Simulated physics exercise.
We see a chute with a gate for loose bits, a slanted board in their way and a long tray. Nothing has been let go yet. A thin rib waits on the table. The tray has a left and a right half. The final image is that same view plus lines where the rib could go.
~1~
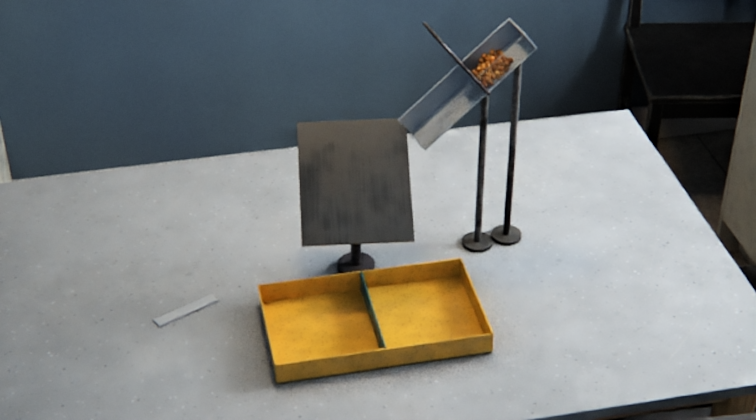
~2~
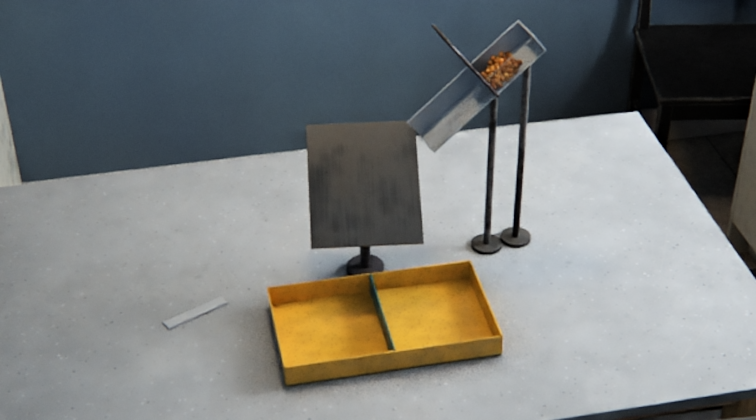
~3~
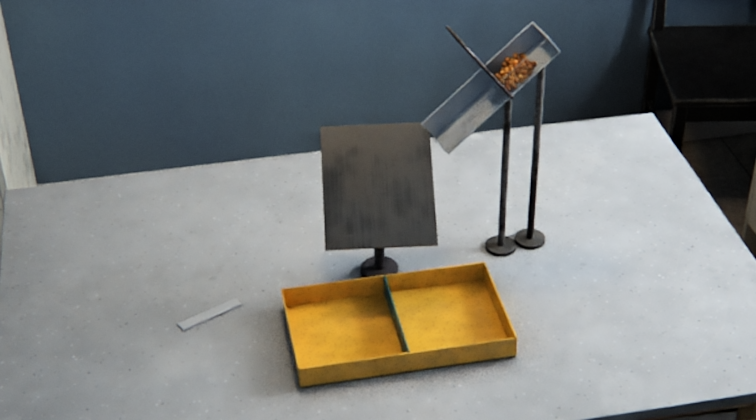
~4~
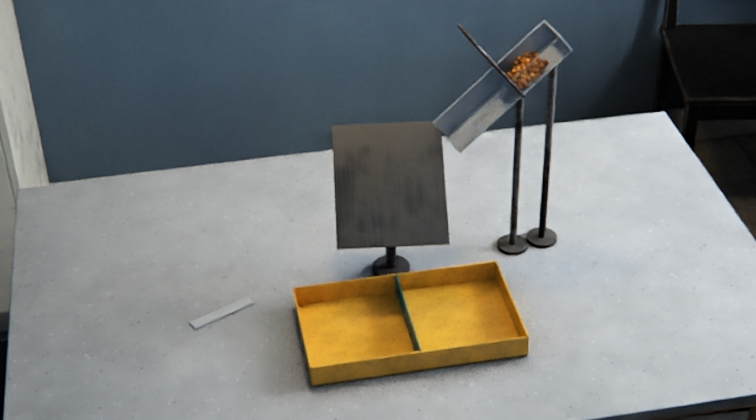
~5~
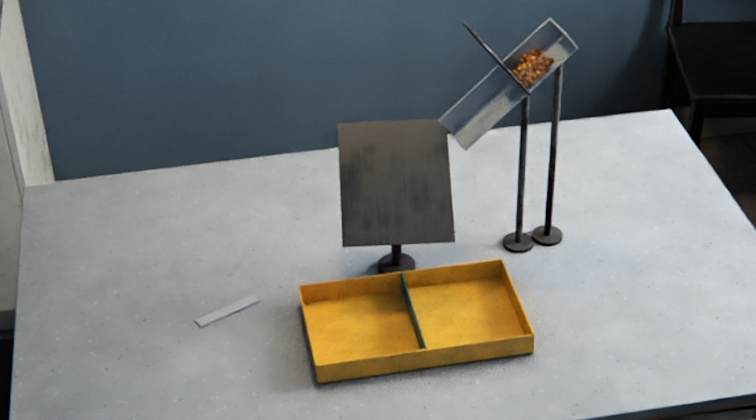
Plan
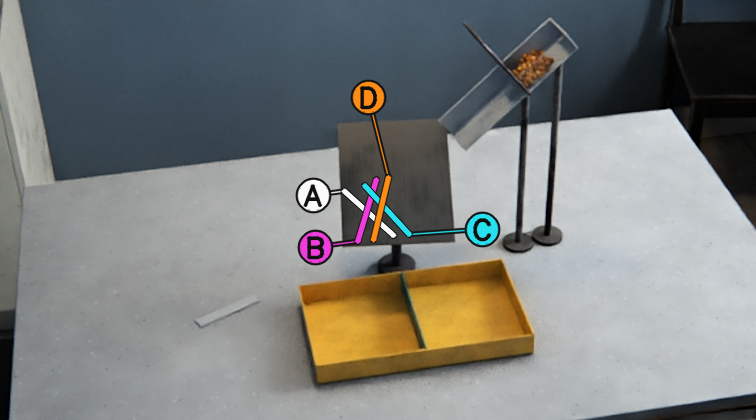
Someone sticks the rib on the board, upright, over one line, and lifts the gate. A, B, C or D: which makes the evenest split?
Best: A.
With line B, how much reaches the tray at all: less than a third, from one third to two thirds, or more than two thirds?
Line B gives more than two thirds.
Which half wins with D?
More lands on the left.
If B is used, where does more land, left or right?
Left.
On the marked copy, line A from (344, 191) to (393, 235); line B from (376, 179) to (357, 241); line C from (364, 185) to (409, 234); line D from (388, 177) to (373, 239).
If A is chosen, of what is caught, close to two thirds in the left half, close to a third in the right.
If B is chosen, of what is caught, all but a few in the left half, a small share in the right.
If C is chosen, of what is caught, only a few in the left half, all but a few in the right.
If D is chosen, of what is caught, all but a few in the left half, a small share in the right.
